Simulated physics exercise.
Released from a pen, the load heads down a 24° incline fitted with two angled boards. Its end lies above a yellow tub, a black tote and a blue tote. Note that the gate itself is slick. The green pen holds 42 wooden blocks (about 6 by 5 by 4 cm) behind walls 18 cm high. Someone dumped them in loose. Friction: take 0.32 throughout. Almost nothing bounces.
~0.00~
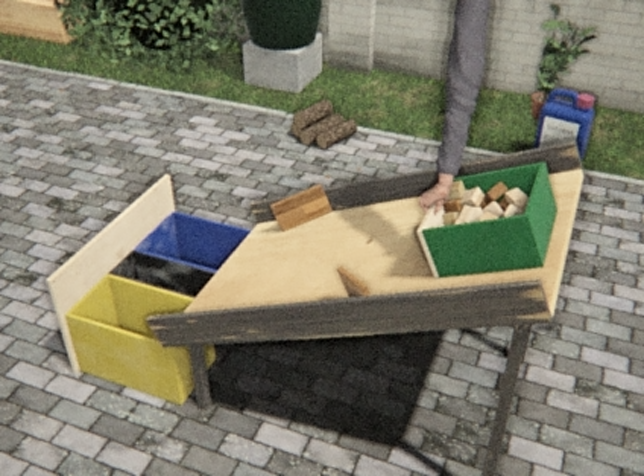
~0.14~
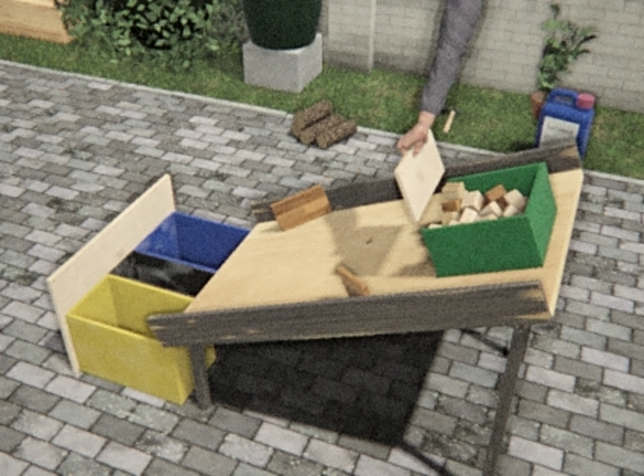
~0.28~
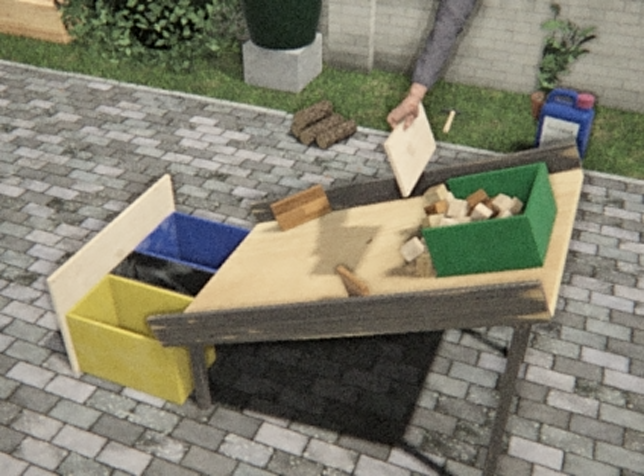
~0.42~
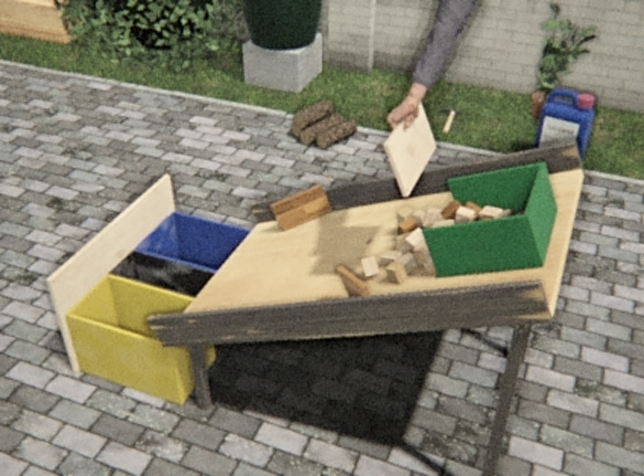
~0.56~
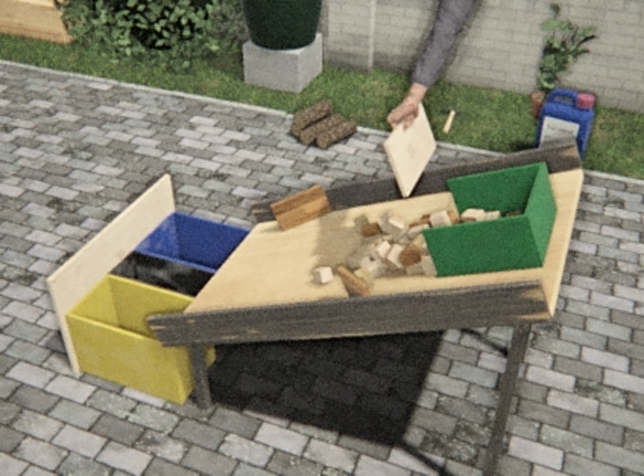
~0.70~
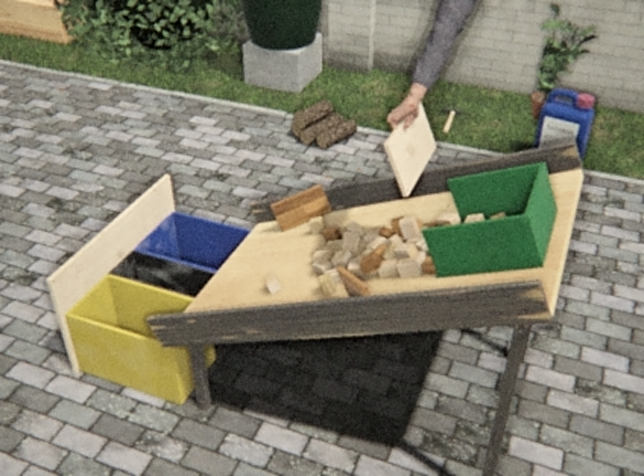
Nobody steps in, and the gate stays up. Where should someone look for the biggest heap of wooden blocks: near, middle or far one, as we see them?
I reckon the mid one, the black tote, ends up with the most.
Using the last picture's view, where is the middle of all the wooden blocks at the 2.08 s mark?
Look around pixel (150, 312).
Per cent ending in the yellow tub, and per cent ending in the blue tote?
I'd put it at about 20 percent, then about 25 percent.
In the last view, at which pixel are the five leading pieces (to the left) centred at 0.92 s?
Their centre is around (245, 260).
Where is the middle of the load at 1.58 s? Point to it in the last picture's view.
Roughly at pixel (158, 297).
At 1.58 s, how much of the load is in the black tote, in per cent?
Some 30 per cent by then.
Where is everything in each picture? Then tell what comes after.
In the first picture (each is followed by its nearest rim corner in this view), green pen, (524, 216); yellow tub, (170, 346); none out.
Green pen, (524, 216), in the second picture.
Green pen, (524, 216); 11 out, the lowest block at (420, 256), in the third picture.
Green pen, (524, 216); 17 out, the lowest block at (370, 266), in the fourth picture.
Green pen, (524, 216); 28 out, the lowest block at (322, 275), in the fifth picture.
Green pen, (524, 216); yellow tub, (170, 346); 35 out, the lowest block at (273, 284), in the sixth picture.
After 0.92 s, 1 still in the green pen, 40 on the slope and 1 in the air.
After 1.20 s, 1 in the yellow tub, 2 in the black tote, 3 in the blue tote, 30 on the slope and 6 in the air.
After 1.58 s, 6 in the yellow tub, 13 in the black tote, 8 in the blue tote, 12 on the slope and 3 in the air.
Final count (at 2.08 s), 9 in the yellow tub, 22 in the black tote and 11 in the blue tote.
